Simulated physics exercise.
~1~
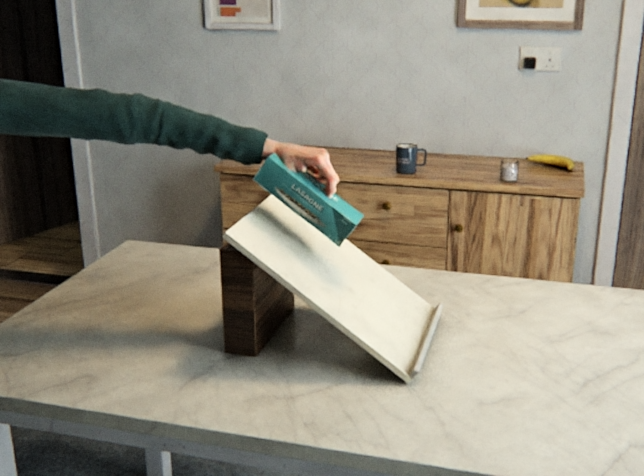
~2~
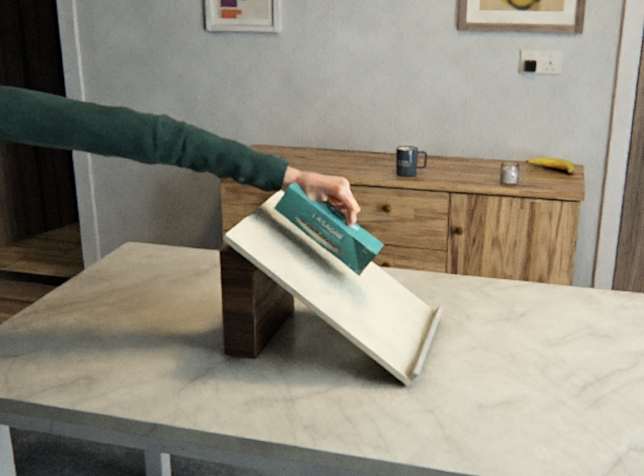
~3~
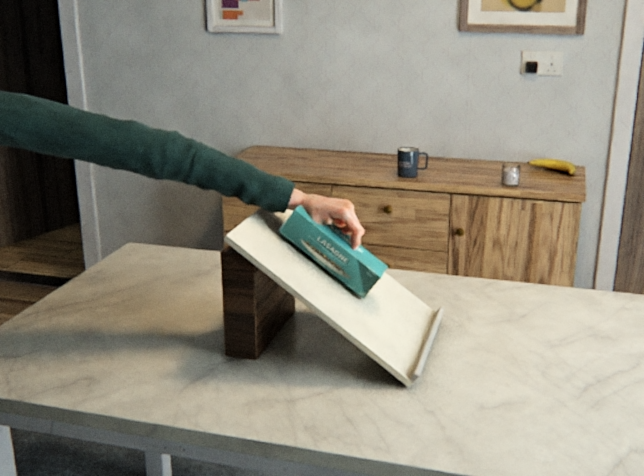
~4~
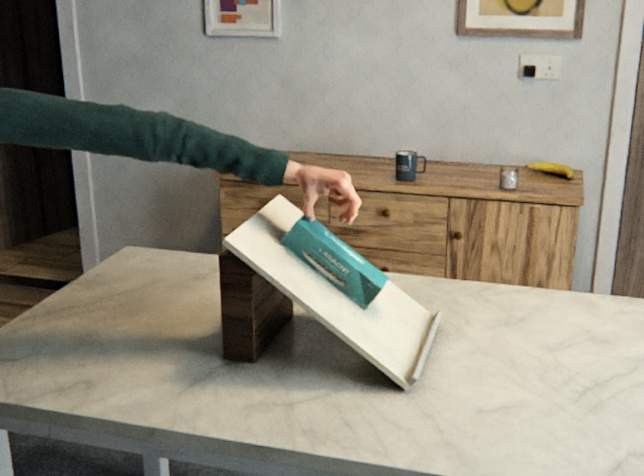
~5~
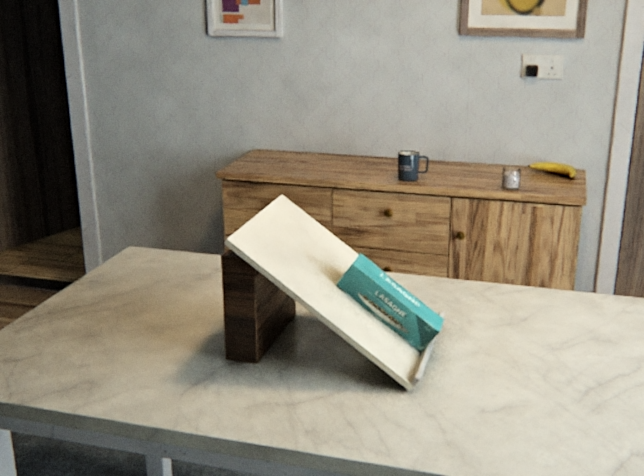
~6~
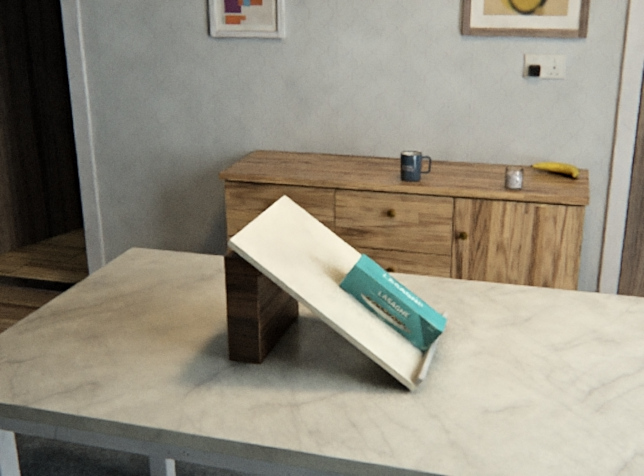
We see a hand in a green sleeve lower a turquoise carton onto a sloping board propped on a dark wooden block, then let go. The carton slides down to the right and comes to rest near the board's raised lower edge, with the arm gone from view.
